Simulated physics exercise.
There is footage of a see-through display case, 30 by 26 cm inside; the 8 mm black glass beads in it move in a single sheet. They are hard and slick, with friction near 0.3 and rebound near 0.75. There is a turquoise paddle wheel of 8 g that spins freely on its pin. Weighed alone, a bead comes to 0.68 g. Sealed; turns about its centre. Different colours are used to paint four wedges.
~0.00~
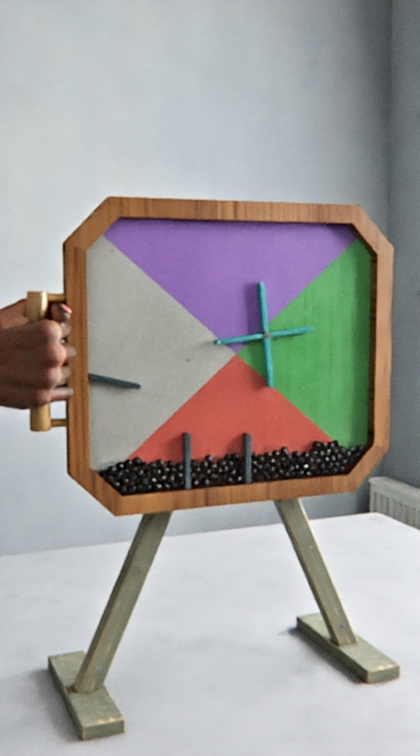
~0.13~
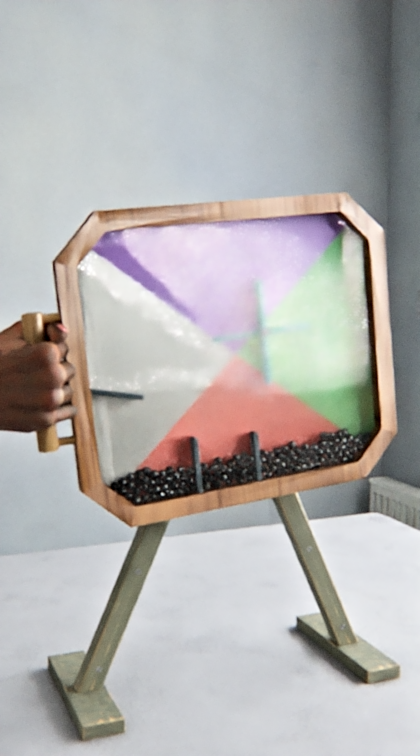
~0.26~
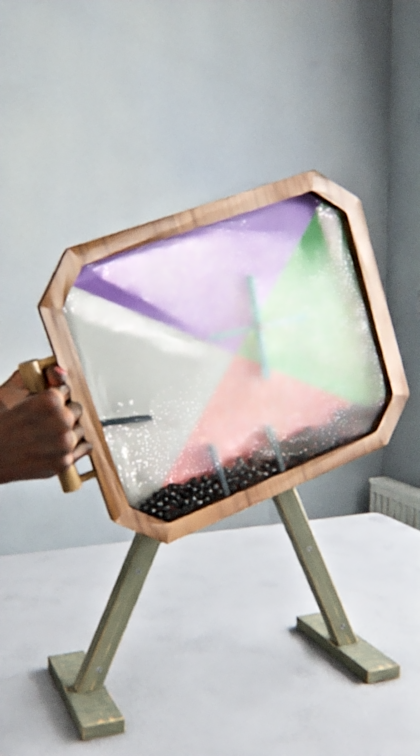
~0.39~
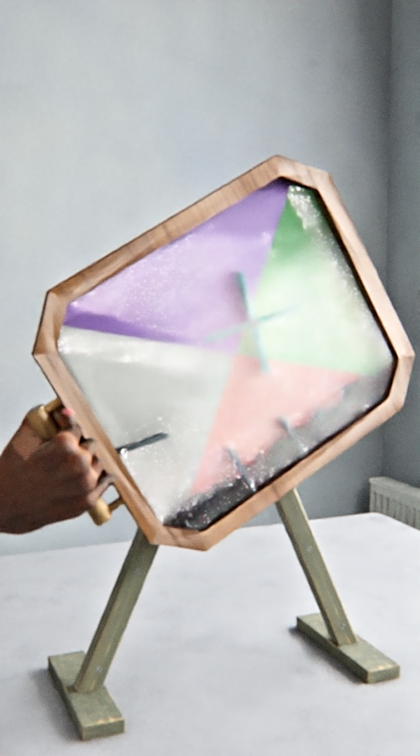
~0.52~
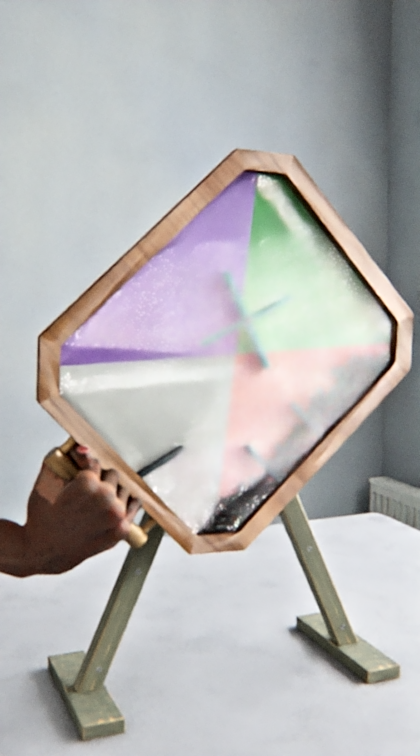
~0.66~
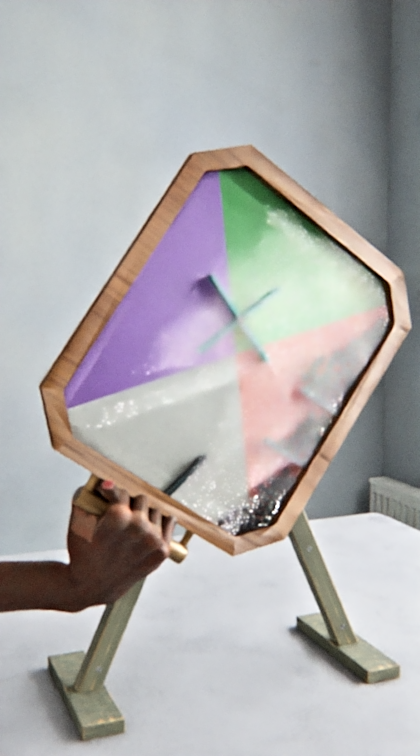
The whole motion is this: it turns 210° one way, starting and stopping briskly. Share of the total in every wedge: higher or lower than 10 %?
Red wedge - lower, purple wedge - higher, green wedge - higher, grey wedge - lower than 10 %.
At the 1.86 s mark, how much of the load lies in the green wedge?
It comes to close to 0 percent.
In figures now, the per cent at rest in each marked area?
Red wedge 0, purple wedge 75, green wedge 30, grey wedge 0.
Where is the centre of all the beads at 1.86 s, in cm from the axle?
Offset approx. 11 cm right, 6 cm below.
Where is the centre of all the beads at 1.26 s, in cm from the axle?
Right by about 8 cm and below by about 5 cm.
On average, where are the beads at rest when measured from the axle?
Offset approx. 1 cm left, 13 cm below.
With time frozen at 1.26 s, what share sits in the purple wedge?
Share: Some 5 per cent.
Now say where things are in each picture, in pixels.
In the first frame, level; about 120 beads; load centre (241, 468); top bead (316, 445); turquoise paddle wheel (265, 335); red (236, 439), purple (236, 267), green (325, 351), grey (138, 357).
In the second frame, turned 6° anticlockwise; load centre (251, 466); top bead (344, 432).
In the third frame, turned 18° anticlockwise; load centre (272, 459); top bead (381, 403); wall ends (269, 427), (212, 447), (151, 417).
In the fourth frame, turned 30° anticlockwise; load centre (291, 447); top bead (387, 371); turquoise paddle wheel (253, 323).
In the fifth frame, turned 42° anticlockwise; load centre (303, 435); top bead (384, 355).
In the sixth frame, turned 55° anticlockwise; load centre (313, 422); top bead (381, 321); turquoise paddle wheel (239, 319); red (299, 399), purple (168, 306), green (288, 270), grey (182, 441).
By 1.26 s, it stands 112° anticlockwise; the beads' middle is 8 cm right of and 5 cm below the centre; red 45 %, purple 5 %, grey 50 %.
By 1.86 s, it stands 168° anticlockwise; the beads' middle is 11 cm right of and 6 cm below the centre; purple 30 %, grey 70 %.
By 2.38 s, it has come round 210° anticlockwise; the beads' middle is 5 cm right of and 7 cm below the centre; purple 75 %, green 10 %, grey 15 %.
All still by 4.9 s, it has come round 210° anticlockwise; red 0 %, purple 75 %, green 30 %, grey 0 %.
